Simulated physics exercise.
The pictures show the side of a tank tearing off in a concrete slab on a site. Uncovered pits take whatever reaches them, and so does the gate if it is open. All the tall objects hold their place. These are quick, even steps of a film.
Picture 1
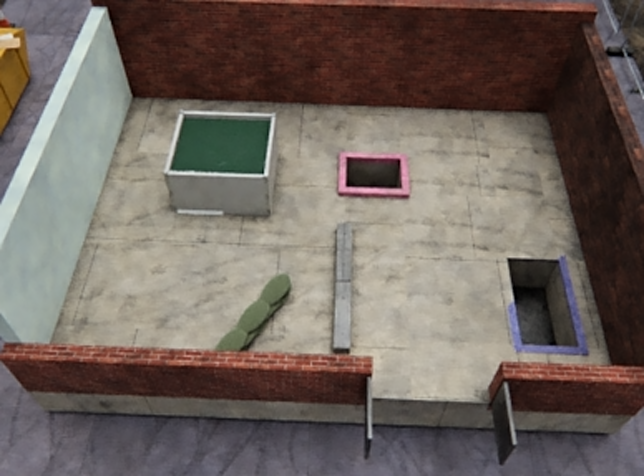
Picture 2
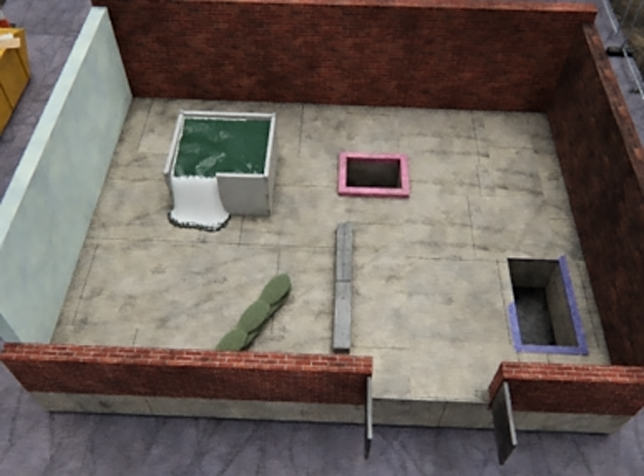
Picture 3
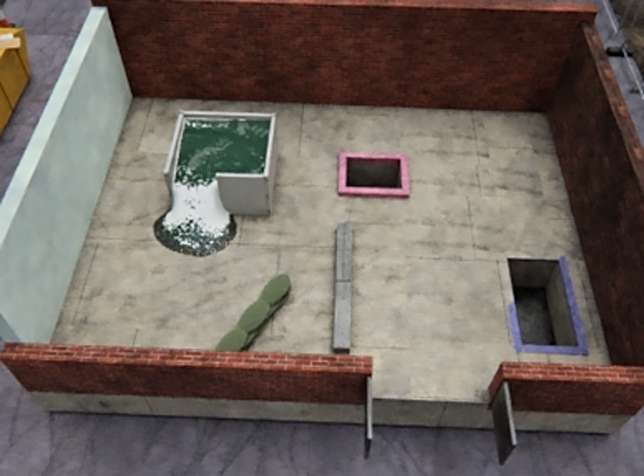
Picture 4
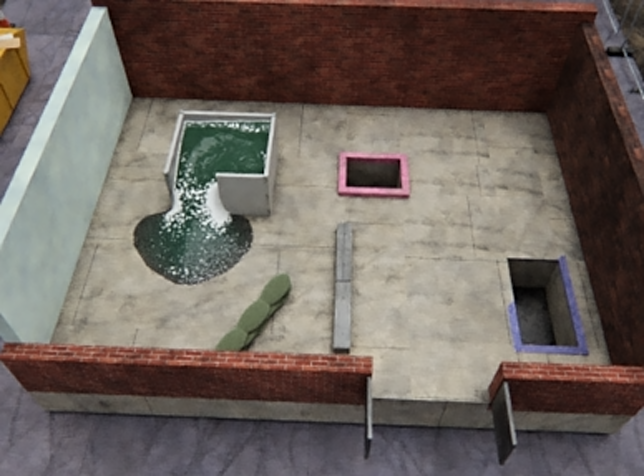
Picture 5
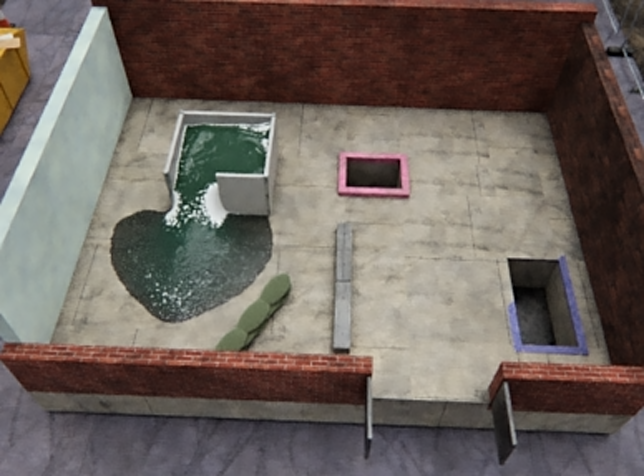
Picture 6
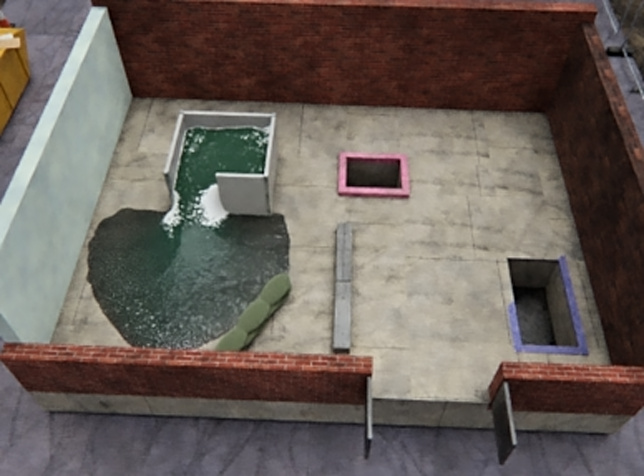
Green water burst through the front of a square tank in a brick-walled yard, poured onto the concrete floor, and spread in a widening dark puddle toward the left wall and the green sandbags.
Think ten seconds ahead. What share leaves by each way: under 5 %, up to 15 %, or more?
In the end: The gate takes not even 5 %; the blue pit takes not even 5 %; the pink pit takes not even 5 %.
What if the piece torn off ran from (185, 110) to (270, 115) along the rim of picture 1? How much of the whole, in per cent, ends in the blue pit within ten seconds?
Roughly, in per cent: Blue 20.
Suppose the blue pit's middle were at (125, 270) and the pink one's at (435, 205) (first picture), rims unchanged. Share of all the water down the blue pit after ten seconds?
Parts in a hundred: Blue 60.
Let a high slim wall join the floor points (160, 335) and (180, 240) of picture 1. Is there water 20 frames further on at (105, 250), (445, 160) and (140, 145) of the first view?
One after the other: Covered, no water, covered.
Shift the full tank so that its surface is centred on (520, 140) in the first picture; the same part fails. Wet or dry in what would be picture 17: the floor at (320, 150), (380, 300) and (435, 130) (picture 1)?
In turn: Not flooded, wet, not flooded.
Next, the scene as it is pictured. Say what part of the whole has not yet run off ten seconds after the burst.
I make it 98 per cent.
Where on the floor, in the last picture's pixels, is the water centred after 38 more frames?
At about (198, 247).
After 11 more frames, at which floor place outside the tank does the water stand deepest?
Near (93, 369).
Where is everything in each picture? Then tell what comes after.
The water tank at (223, 146) is whole and still, in the first picture.
Water pours out at (197, 196) and has run to (223, 223), in the second picture.
The front is at (207, 251), out from the gap at (198, 199), in the third picture.
Water pours out at (198, 200) and has run to (198, 279), in the fourth picture.
Water pours out at (198, 200) and has run to (167, 317), in the fifth picture.
Water pours out at (198, 200) and has run to a hidden place, in the sixth picture.
A moment on, water covers 20 % of the floor; the gate 0 %, the blue pit 0 %, the pink pit 0 %.
Next, water covers 25 % of the floor; the gate 0 %, the blue pit 0 %, the pink pit 0 %.
Then, water covers 25 % of the floor; the gate 0 %, the blue pit 0 %, the pink pit 0 %.
Later, water covers 50 % of the floor; the gate 0 %, the blue pit 0 %, the pink pit 0 %.
In the end, water covers 70 % of the floor; the gate 1 %, the blue pit 1 %, the pink pit 0 %.
